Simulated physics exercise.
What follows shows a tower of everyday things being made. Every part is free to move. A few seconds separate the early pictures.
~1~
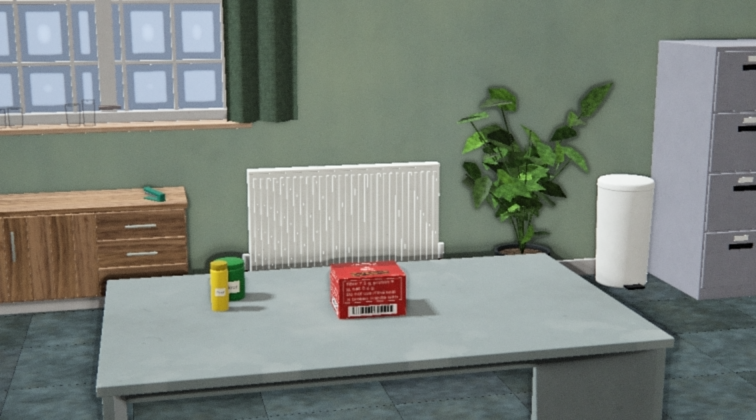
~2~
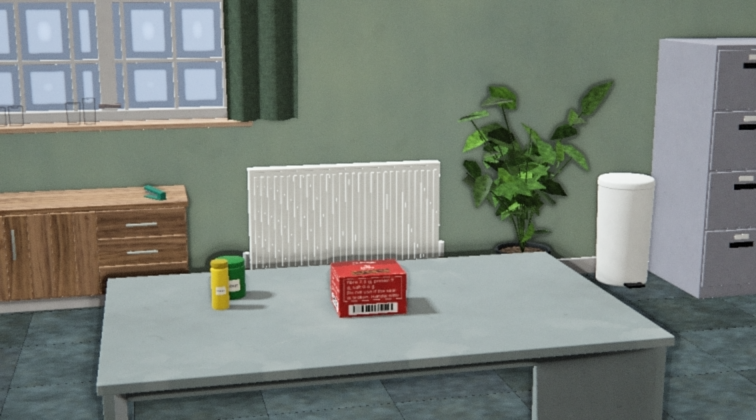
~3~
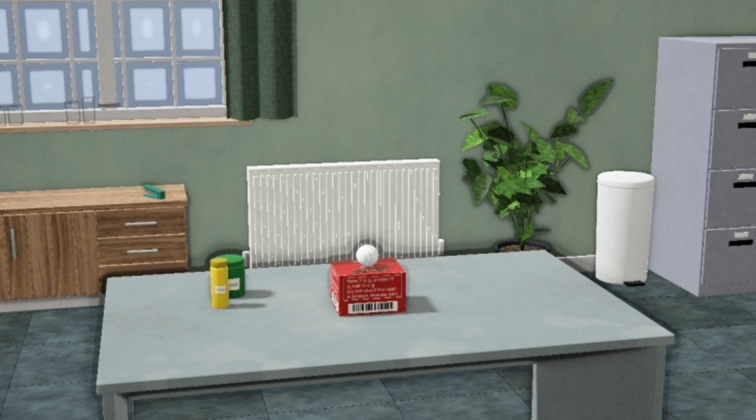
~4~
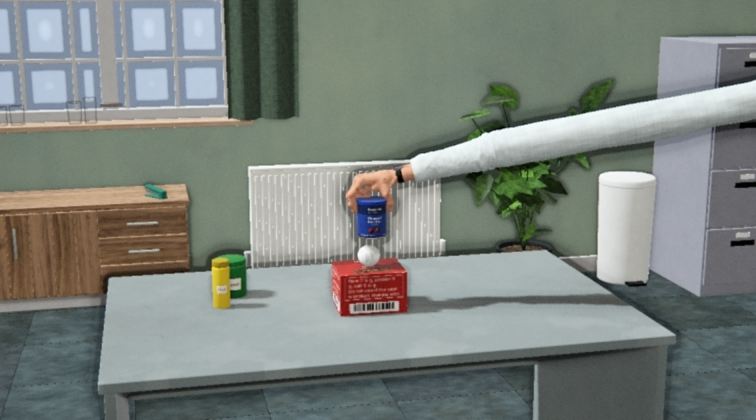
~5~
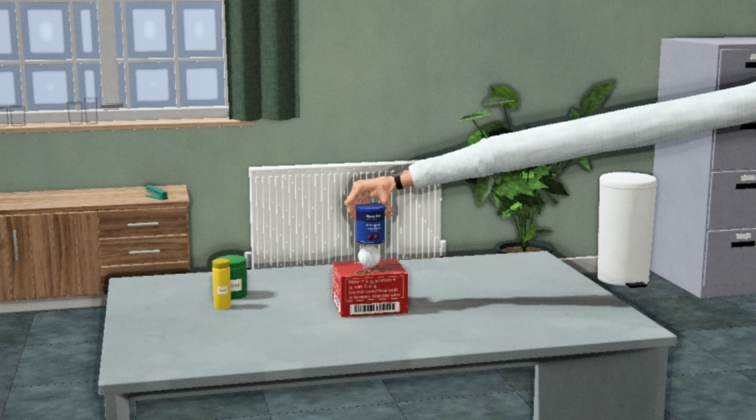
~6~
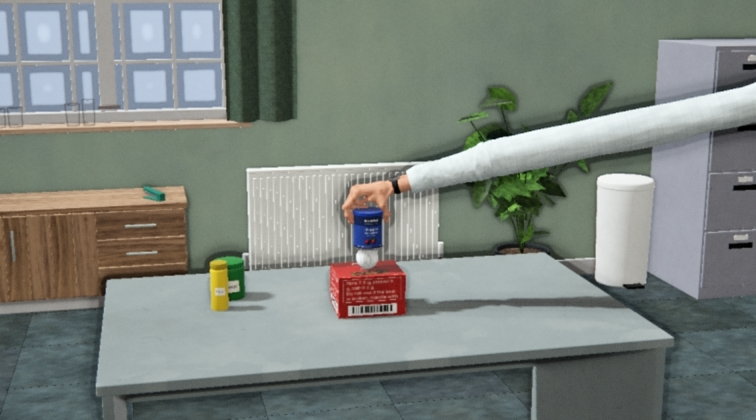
In an office, a white ball appearing on a red box on a table, then a hand lowering a blue pot onto it.
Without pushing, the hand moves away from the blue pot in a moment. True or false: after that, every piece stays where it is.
False.
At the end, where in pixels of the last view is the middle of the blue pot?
Around (471, 288).
Then, 0.70 s later than the last frame, blue pot now fallen.
Then, 0.90 s later than the last frame, things are still on the move.
When it is over, fallen, blue pot; the other 4 as before. End places, in pixels of the last picture, blue pot near (471, 288). The pile loses its balance.
